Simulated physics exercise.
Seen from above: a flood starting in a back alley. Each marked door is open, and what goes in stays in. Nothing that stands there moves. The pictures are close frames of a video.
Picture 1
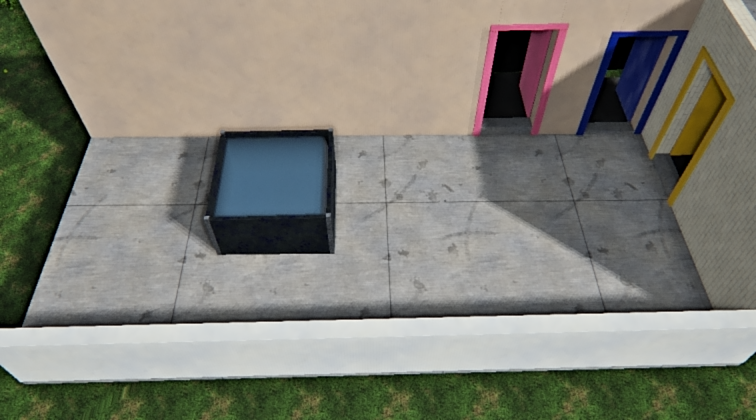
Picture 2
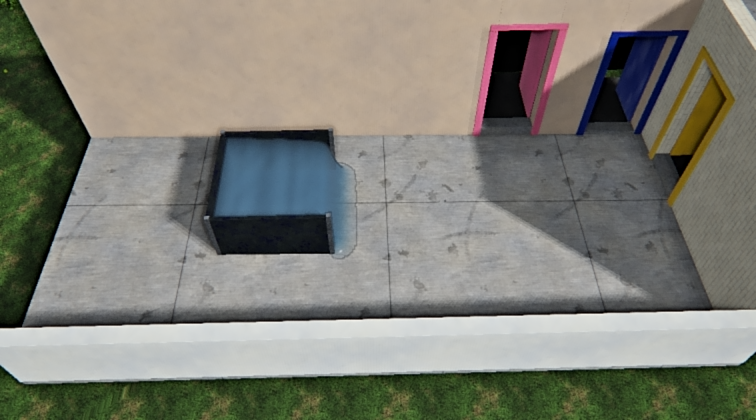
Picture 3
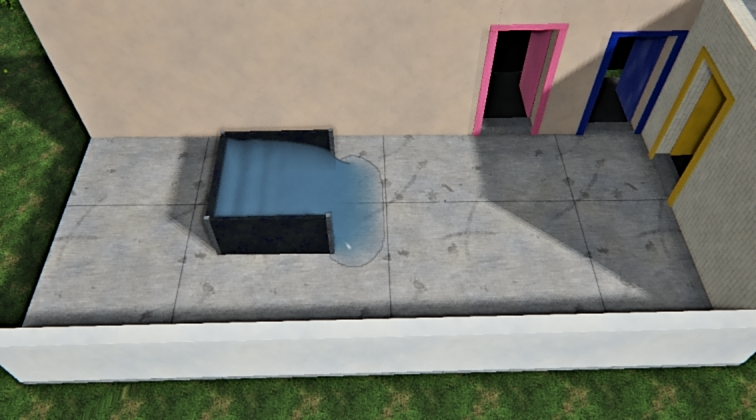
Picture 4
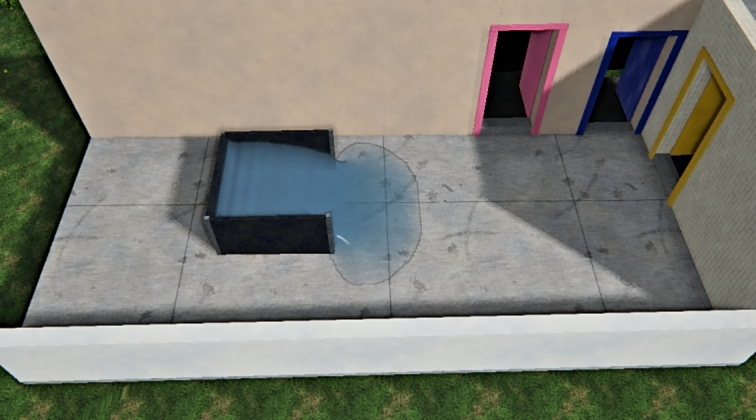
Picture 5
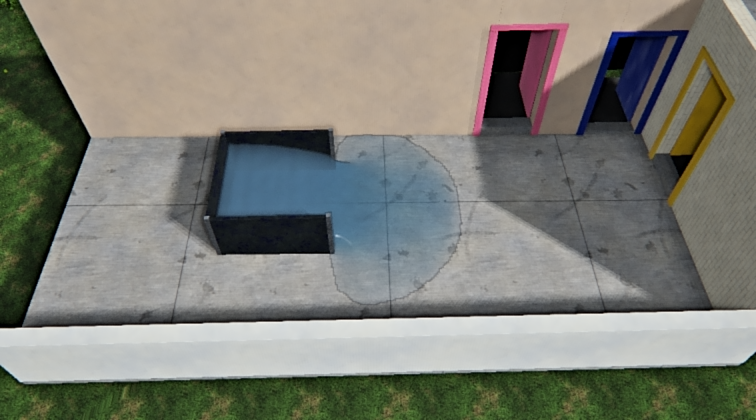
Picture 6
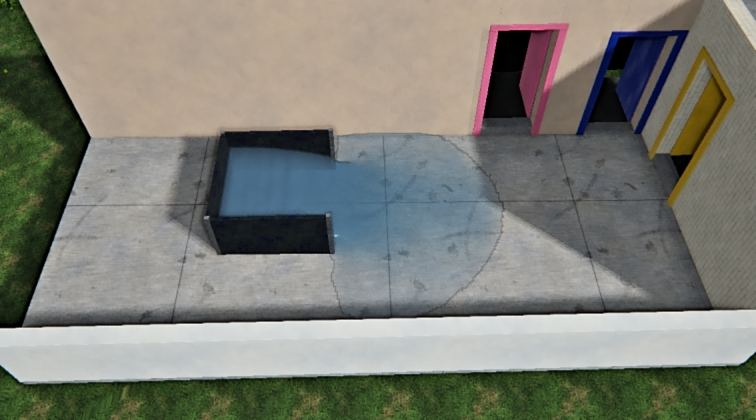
Back alley seen from above, with water pouring from the right side of a dark tank and spreading across grey paving.
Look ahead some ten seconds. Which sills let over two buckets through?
In the end: The yellow door lets in a lot; the blue door lets in a lot; the pink door admits no more than that.
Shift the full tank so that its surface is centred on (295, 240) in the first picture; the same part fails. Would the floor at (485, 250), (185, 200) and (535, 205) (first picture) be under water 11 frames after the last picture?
In turn: Wet, not flooded, under water.
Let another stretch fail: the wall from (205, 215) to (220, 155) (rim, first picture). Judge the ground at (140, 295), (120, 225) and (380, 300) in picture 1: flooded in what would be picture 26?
One after the other: Under water, wet, free of water.
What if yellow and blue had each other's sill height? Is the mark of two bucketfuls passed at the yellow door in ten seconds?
In short: Yellow goes over.
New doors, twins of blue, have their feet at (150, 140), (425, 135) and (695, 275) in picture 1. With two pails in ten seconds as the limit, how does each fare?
One after the other: Takes less, floods, lets more in.
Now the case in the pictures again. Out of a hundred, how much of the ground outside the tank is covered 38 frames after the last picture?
Near 50 in a hundred.
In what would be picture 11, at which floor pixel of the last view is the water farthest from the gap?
Around (657, 187).
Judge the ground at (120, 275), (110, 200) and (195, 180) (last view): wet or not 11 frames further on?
In turn: Not flooded, dry, not flooded.
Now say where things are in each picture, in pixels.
The tank at (273, 176) is whole and still, in the first frame.
Water pours out at (330, 197) and has run to (337, 165), in the second frame.
The front is at (355, 160), out from the gap at (330, 198), in the third frame.
Water pours out at (331, 200) and has run to (389, 272), in the fourth frame.
Water pours out at (331, 200) and has run to (447, 178), in the fifth frame.
Water pours out at (331, 200) and has run to (495, 200), in the sixth frame.
A moment on, water covers 50 % of the floor; the yellow door not reached, the blue door not reached, the pink door wet at the sill, nothing in.
Next, water covers 55 % of the floor; the yellow door over two buckets in, the blue door under two buckets in, the pink door wet at the sill, nothing in.
Then, water covers 55 % of the floor; the yellow door far over two buckets in, the blue door over two buckets in, the pink door wet at the sill, nothing in.
Later, water covers 50 % of the floor; the yellow door far over two buckets in, the blue door far over two buckets in, the pink door wet at the sill, nothing in.
In the end, water covers 70 % of the floor; the yellow door far over two buckets in, the blue door far over two buckets in, the pink door wet at the sill, nothing in.
